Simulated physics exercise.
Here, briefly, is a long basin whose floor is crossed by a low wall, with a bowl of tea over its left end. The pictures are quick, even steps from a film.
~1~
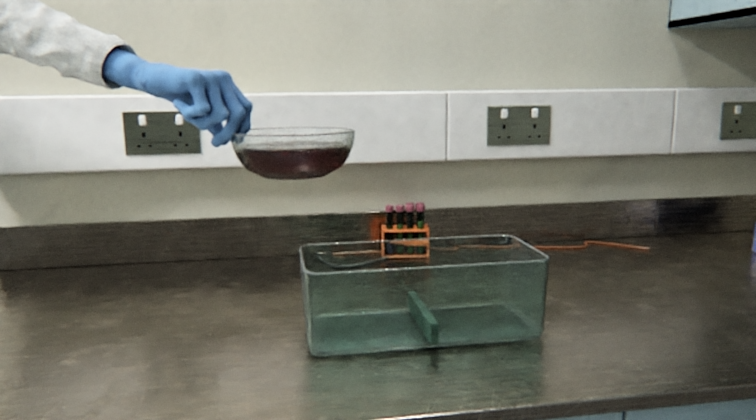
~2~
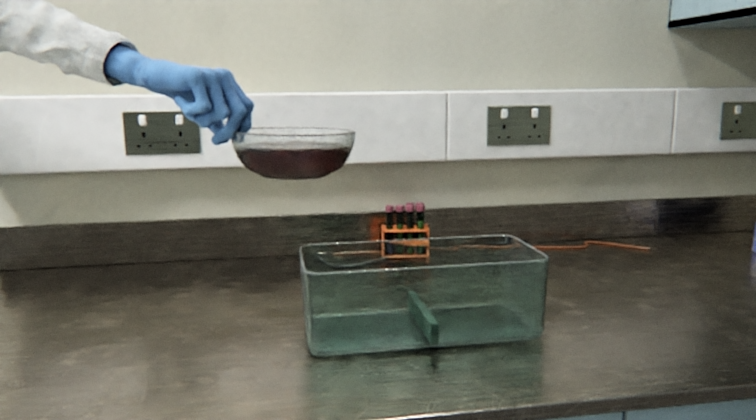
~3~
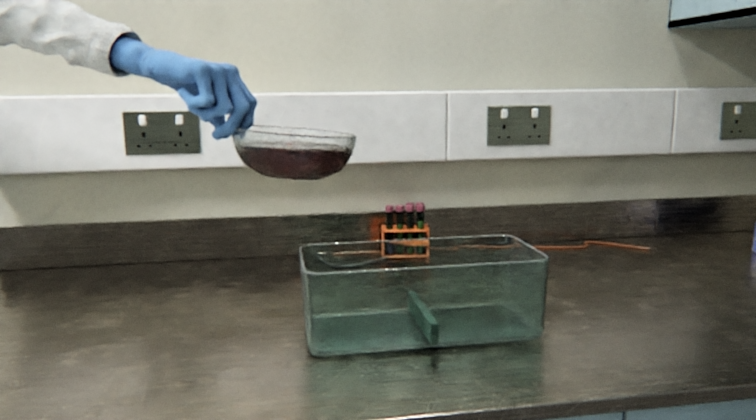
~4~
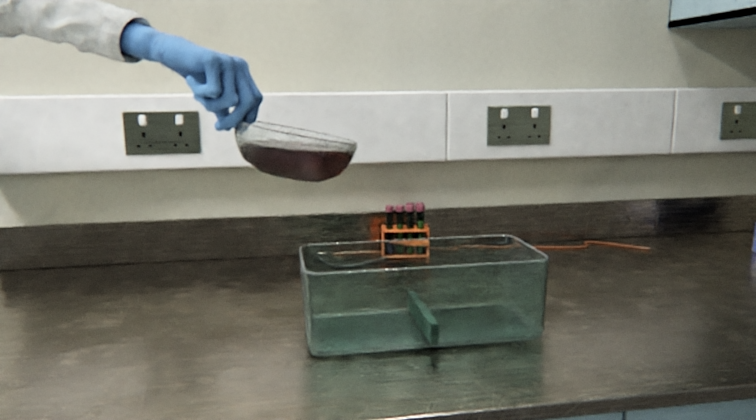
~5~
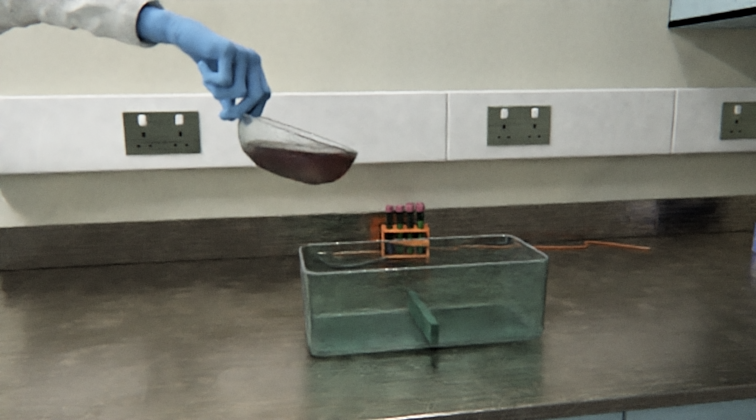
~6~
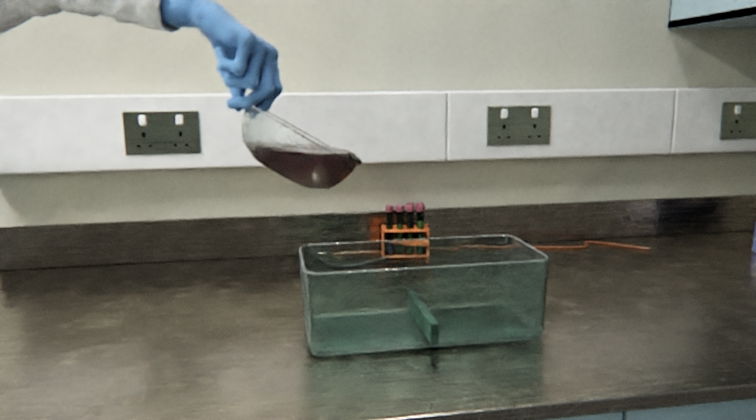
A blue-gloved hand holds a clear glass bowl of dark reddish-brown liquid above a metal lab bench, seen from the front by a still camera. Below the bowl sits a long, greenish glass basin with a low wall across its floor, an orange rack of pink-capped tubes behind it and sockets along the wall. The hand rises and moves slightly right, tilting the bowl rightward until liquid reaches its lower lip.
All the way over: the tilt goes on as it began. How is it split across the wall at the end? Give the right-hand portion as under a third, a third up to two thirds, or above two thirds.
The right-hand portion is under a third.
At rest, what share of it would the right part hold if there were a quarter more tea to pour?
About 20 in a hundred.
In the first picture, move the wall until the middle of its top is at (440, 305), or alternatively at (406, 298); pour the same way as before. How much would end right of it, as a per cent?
The first one comes to 15 percent, while the second comes to 20 percent.
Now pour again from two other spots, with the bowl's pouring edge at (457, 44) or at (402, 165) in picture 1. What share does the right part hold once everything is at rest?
Close to 65 in a hundred, and close to 60 in a hundred.
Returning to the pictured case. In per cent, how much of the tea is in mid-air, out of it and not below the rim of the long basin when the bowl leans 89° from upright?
35 %.
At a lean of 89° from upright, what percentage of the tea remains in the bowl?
It still holds close to 10 per cent at that lean.
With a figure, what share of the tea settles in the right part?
Share: Roughly 15 %.
A moment on, the bowl is tipped on its side and 9 per cent is still to pour, 54 is left of the wall and 0 right of it.
Next, the bowl is tipped right over and 0 per cent is still to pour, 85 is left of the wall and 8 right of it.
Then the bowl is tipped right over and 0 per cent is still to pour, 85 is left of the wall and 13 right of it.
Later the bowl is tipped right over and 0 per cent is still to pour, 84 is left of the wall and 14 right of it.
In the end 84 per cent lies left of the wall, 14 right of it and 3 outside.
